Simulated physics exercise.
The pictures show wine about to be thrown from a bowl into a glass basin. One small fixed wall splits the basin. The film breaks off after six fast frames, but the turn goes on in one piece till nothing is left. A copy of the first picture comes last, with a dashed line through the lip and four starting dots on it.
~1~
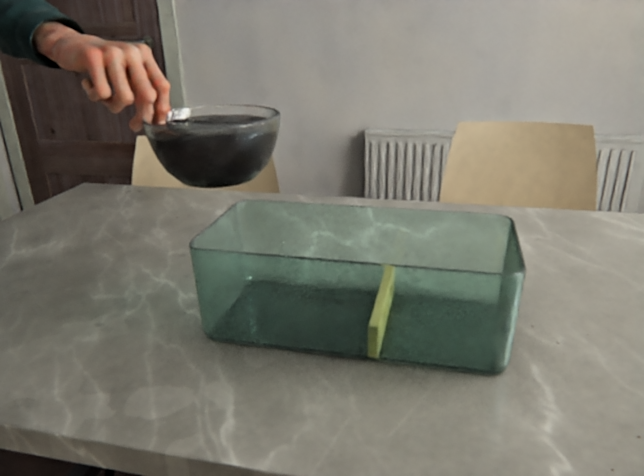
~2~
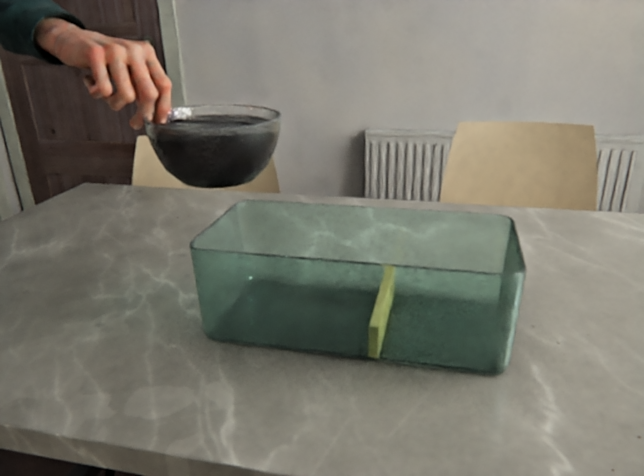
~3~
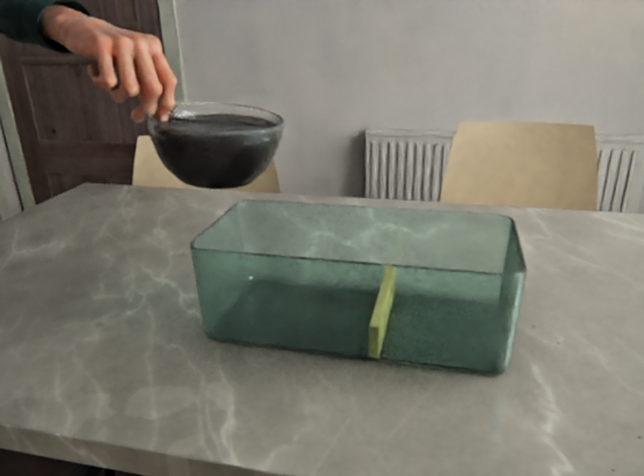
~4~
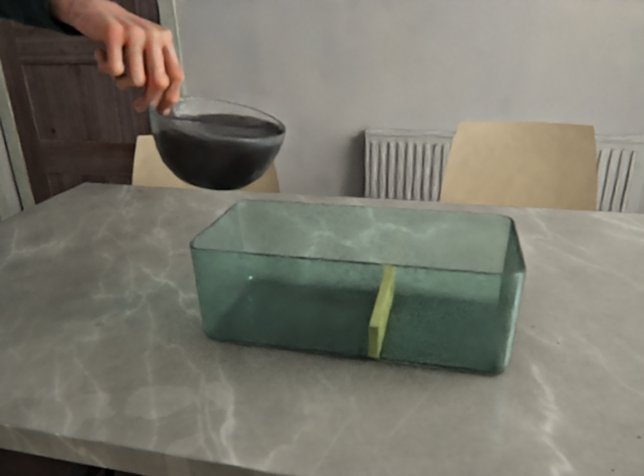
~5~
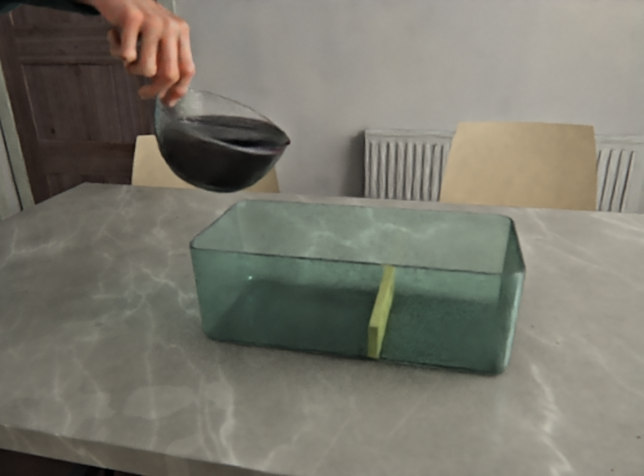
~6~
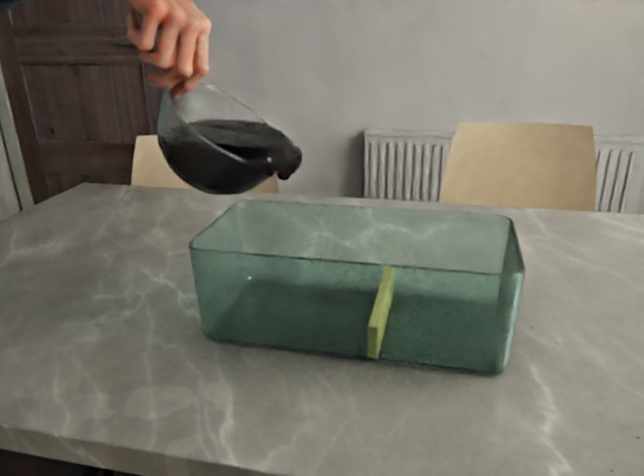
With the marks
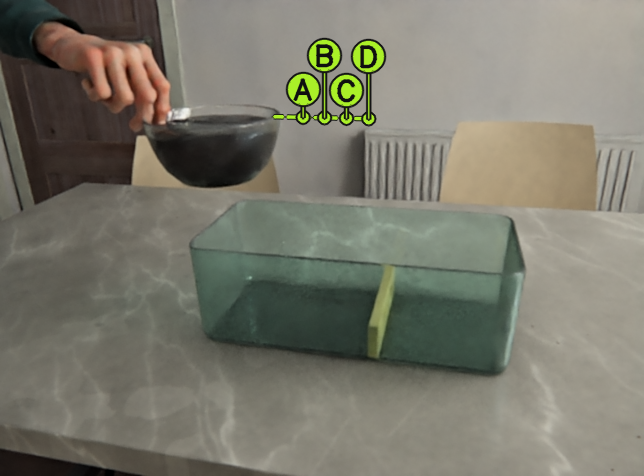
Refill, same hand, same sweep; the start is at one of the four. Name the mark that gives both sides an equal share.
The answer is dot C.
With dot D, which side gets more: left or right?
The right side.
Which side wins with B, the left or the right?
The left side.
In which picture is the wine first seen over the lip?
Picture 5.
On the marked copy, A at (303, 117); B at (324, 117); C at (346, 118); D at (368, 118).
With A, about 89 % ends left of the wall and 10 % right of it.
With B, about 69 % ends left of the wall and 28 % right of it; 3 % is lost outside.
With C, about 49 % ends left of the wall and 50 % right of it.
With D, about 27 % ends left of the wall and 72 % right of it.
